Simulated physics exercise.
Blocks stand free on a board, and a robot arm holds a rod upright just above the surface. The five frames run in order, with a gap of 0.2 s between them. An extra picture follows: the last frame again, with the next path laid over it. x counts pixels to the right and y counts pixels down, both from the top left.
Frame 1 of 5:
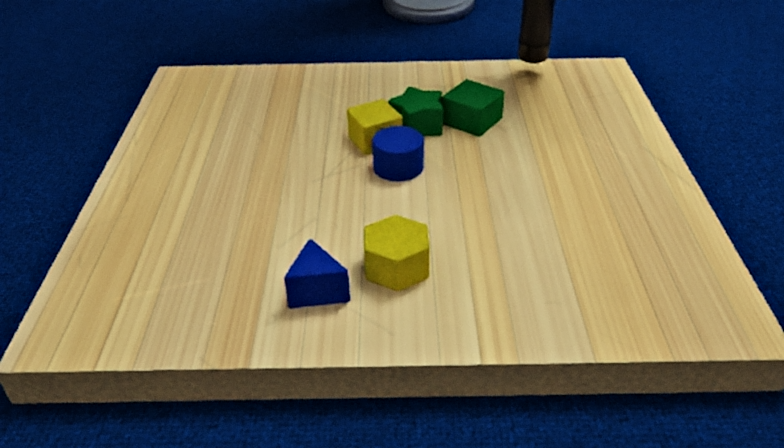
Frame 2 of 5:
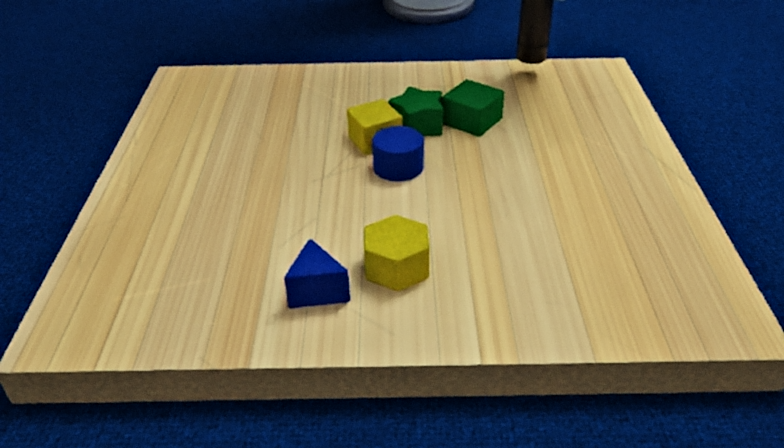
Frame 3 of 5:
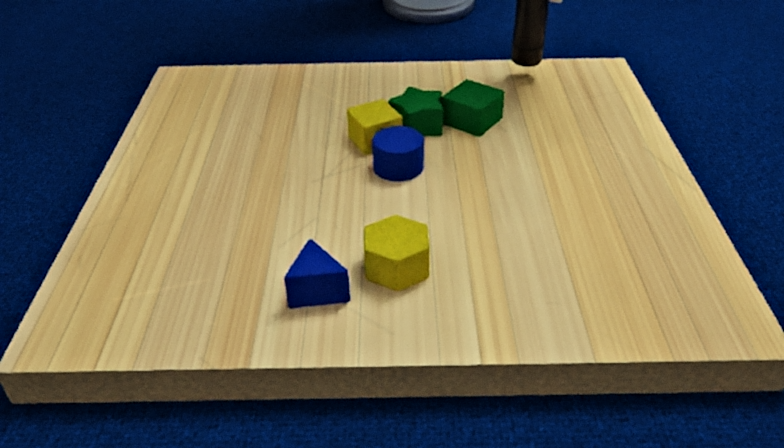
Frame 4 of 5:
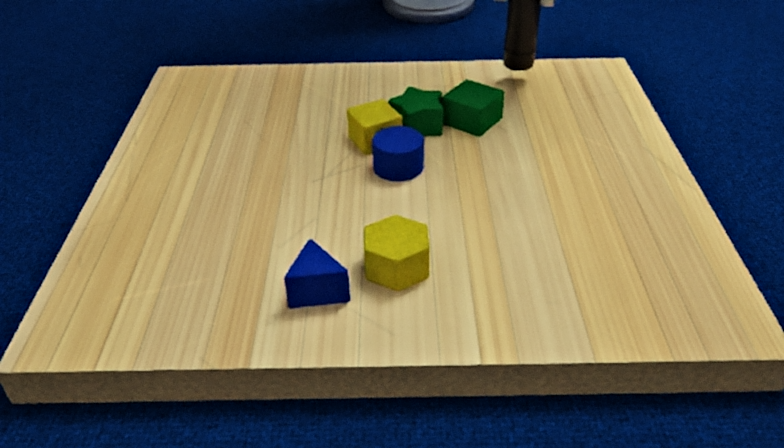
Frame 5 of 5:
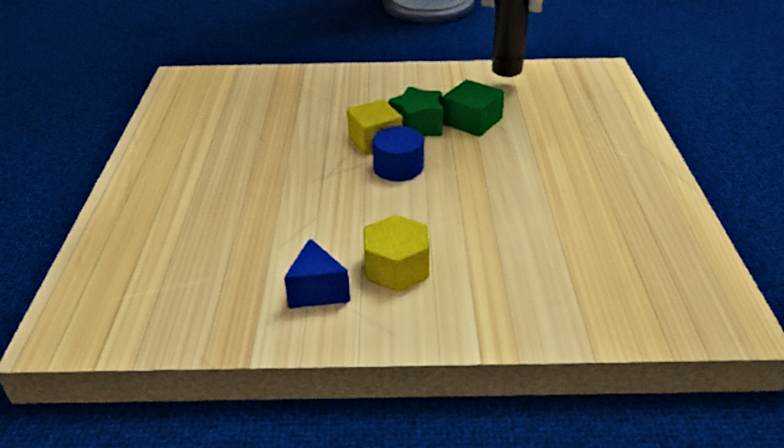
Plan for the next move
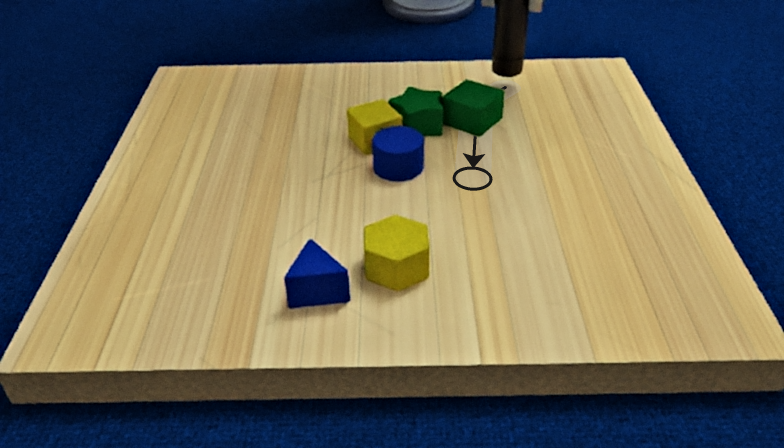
On a pale wooden board over blue cloth, a dark upright rod near the far edge moved a little to the left toward the green blocks, while the blue, yellow and green blocks stayed still.
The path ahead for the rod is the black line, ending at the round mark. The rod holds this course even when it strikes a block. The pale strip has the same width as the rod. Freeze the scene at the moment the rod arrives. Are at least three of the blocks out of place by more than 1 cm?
Final answer: No.
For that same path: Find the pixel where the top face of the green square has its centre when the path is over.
The green square ends near (439, 166).
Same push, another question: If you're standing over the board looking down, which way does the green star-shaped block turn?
Looking down: Clockwise.
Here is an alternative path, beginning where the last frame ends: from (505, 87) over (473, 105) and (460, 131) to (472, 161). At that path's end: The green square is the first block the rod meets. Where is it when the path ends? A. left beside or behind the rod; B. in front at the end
B: In front at the end.
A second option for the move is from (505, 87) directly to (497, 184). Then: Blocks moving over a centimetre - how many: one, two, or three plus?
My best guess is that a single block moves over 1 cm.
Path on the board, from (505, 87) through (478, 111) and (475, 142) to (473, 178).
On the path given first. One third of the way, rod at (479, 94); green star-shaped block at (416, 100), turned 15° clockwise; green square at (468, 103).
Two thirds of the way, rod at (476, 125); green star-shaped block at (416, 102), turned 20° clockwise; green square at (459, 135).
At the end, rod at (474, 161); yellow square in place; blue round block at (395, 140); green star-shaped block at (416, 102), turned 20° clockwise; green square at (439, 166), turned 25° clockwise.
